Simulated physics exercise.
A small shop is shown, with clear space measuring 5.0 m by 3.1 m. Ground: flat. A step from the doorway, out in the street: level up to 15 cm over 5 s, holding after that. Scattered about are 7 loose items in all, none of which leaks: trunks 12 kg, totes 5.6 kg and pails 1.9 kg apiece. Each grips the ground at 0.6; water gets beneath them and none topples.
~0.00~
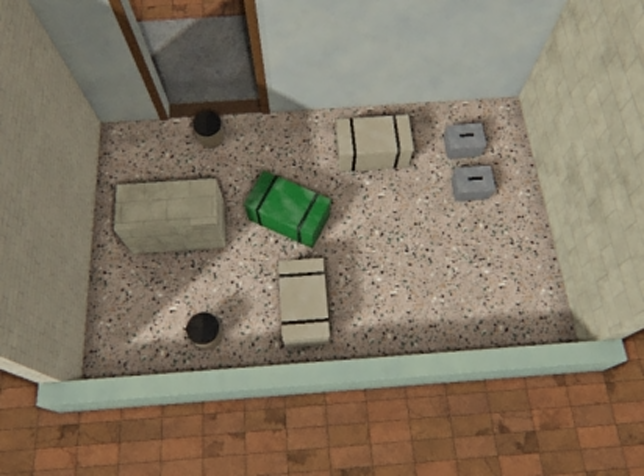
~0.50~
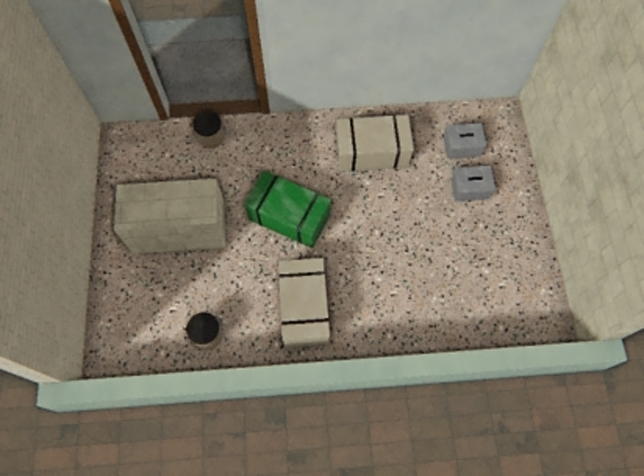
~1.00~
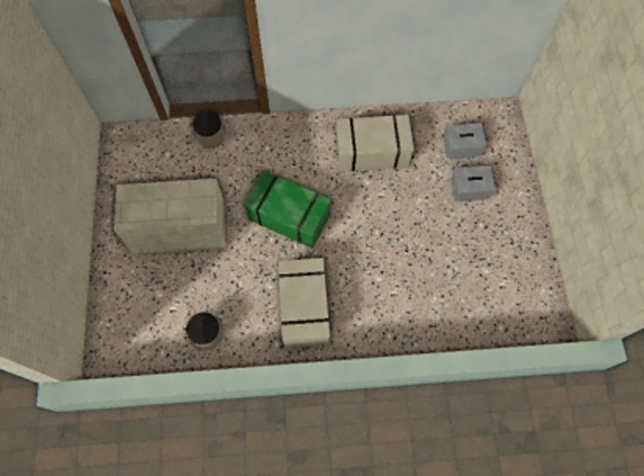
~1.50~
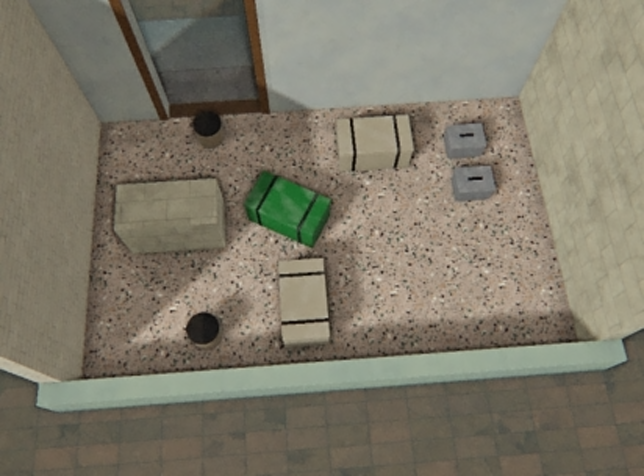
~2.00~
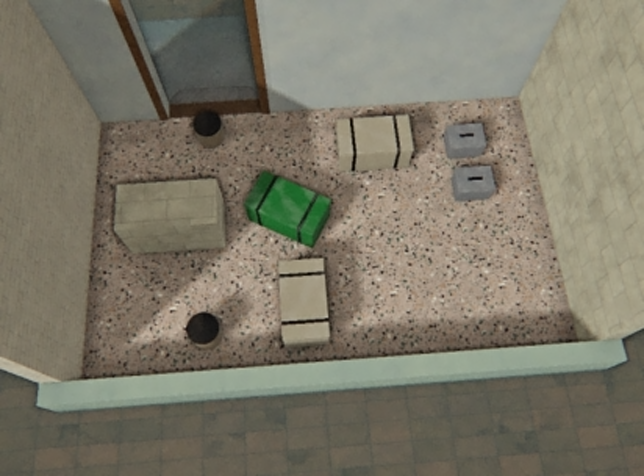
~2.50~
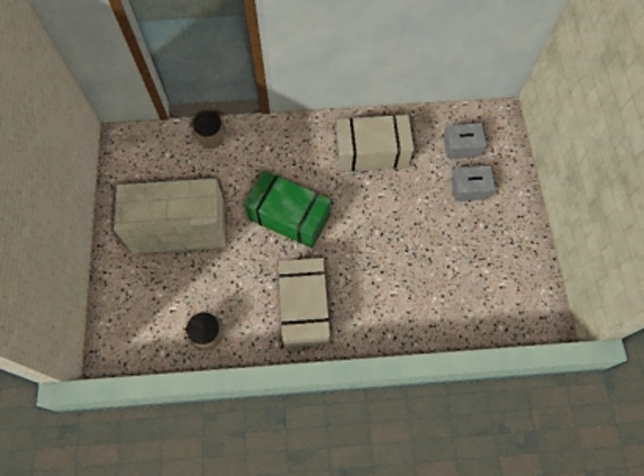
A green trunk with dark straps sits askew on the speckled floor of a small walled room, seen from high above by a still camera. Around it rest two cream strapped boxes, a pale block at left, two dark-topped pails and two grey totes at right, below a doorway. Nothing inside shifts, while the reddish paving outside turns dull grey-brown, then slightly greener.
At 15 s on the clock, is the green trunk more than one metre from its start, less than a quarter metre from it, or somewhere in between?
It is more than one metre away.
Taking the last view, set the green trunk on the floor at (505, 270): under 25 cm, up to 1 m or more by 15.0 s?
Well, it gets shoved far.
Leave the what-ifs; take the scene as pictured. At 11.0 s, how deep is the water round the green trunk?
Roughly 4 cm at that moment.
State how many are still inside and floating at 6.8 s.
Count: 1.
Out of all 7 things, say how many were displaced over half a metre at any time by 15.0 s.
The answer here is 5.
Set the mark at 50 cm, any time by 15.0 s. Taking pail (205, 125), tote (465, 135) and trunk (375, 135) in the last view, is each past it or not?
Going one by one, I get beyond, below and below.
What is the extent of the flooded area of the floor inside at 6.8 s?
That flooded area is roughly 8.5 m2.
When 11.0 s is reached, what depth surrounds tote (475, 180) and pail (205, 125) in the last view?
Roughly 2 and 5 cm.
After 3.5 s the green trunk is near (287, 202), 0.0 m from its start, aground; 0 afloat.
After 6.8 s the green trunk is near (305, 226), 0.3 m from its start, aground; 1 afloat.
After 11.0 s the green trunk is near (377, 260), 1.1 m from its start, aground; 3 afloat.
After 15.0 s the green trunk is near (505, 137), 2.5 m from its start, afloat; 7 afloat.
